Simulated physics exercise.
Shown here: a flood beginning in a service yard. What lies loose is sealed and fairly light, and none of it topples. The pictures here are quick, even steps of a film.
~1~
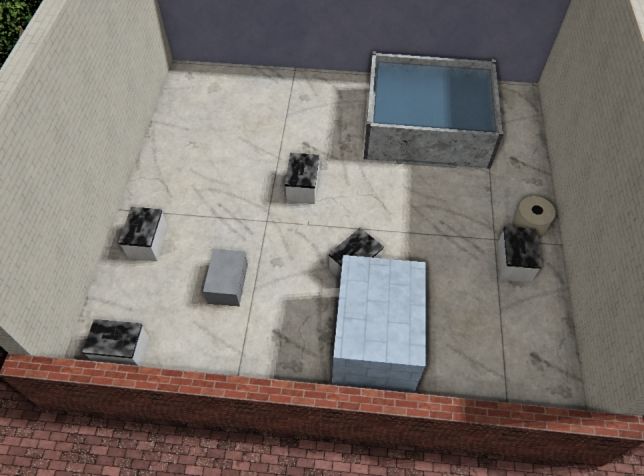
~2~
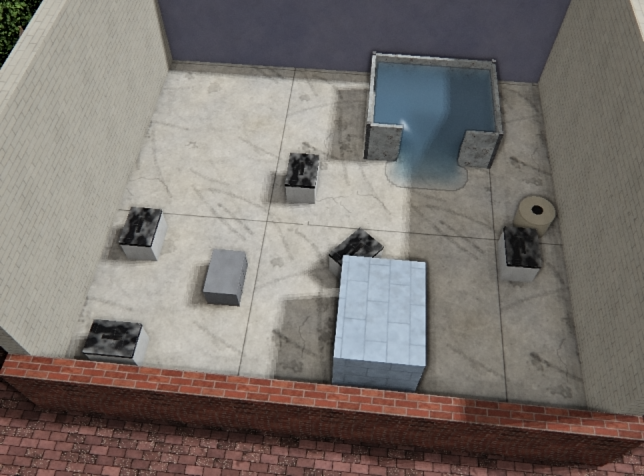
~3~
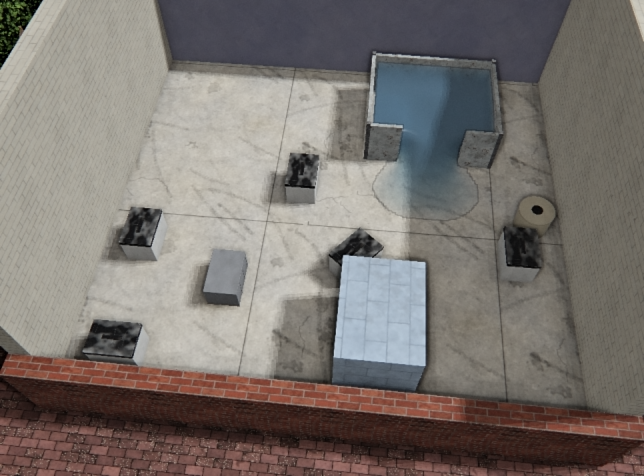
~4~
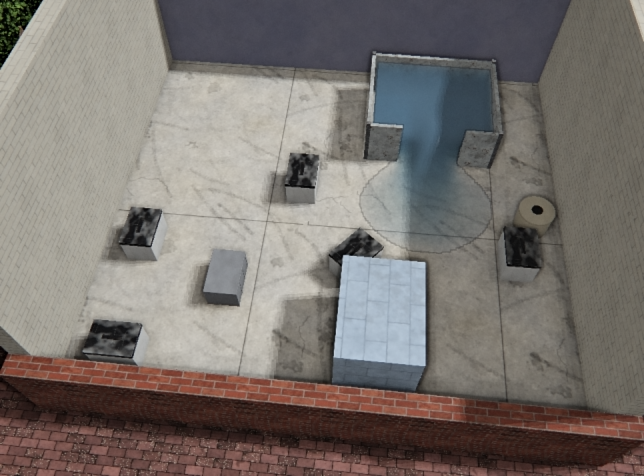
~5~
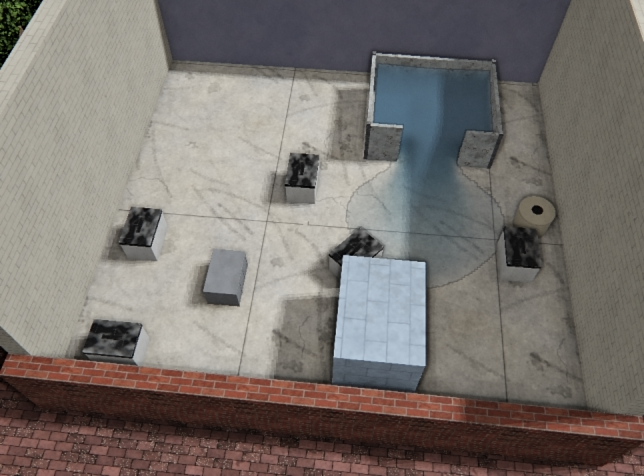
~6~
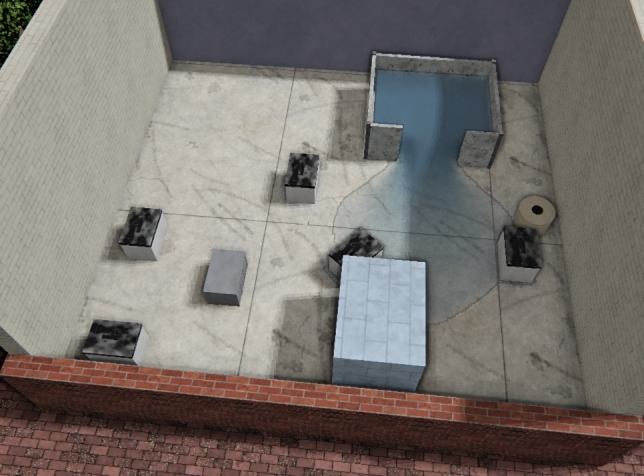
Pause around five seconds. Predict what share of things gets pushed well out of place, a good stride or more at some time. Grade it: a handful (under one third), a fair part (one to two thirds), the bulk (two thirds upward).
A fair part.
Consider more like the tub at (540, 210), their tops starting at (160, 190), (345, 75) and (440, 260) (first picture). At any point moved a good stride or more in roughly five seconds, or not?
Copy by copy, in order: Largely stays, largely stays, relocated.
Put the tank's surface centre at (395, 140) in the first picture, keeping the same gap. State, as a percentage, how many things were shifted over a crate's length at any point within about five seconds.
Roughly 60 per cent.
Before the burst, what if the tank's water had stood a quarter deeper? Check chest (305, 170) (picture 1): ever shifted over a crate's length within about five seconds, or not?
Fell short of it.
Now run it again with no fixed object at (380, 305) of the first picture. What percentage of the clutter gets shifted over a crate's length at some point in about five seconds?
40 in a hundred.
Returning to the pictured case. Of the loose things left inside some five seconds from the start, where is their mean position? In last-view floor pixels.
Centre estimate: Around (263, 274).
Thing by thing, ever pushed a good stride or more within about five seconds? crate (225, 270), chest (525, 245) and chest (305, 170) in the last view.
In sequence: Covered the distance, covered the distance, fell short.
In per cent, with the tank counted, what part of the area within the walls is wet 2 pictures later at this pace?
Estimate: Near 25 %.
A moment on, 0 of 7 are well off their spots; 0 afloat.
Next, 2 of 7 are well off their spots; 1 afloat.
Later, 3 of 7 are well off their spots; 3 afloat.
In the end, 3 of 7 are well off their spots, and 3 have been at some point; 5 afloat.
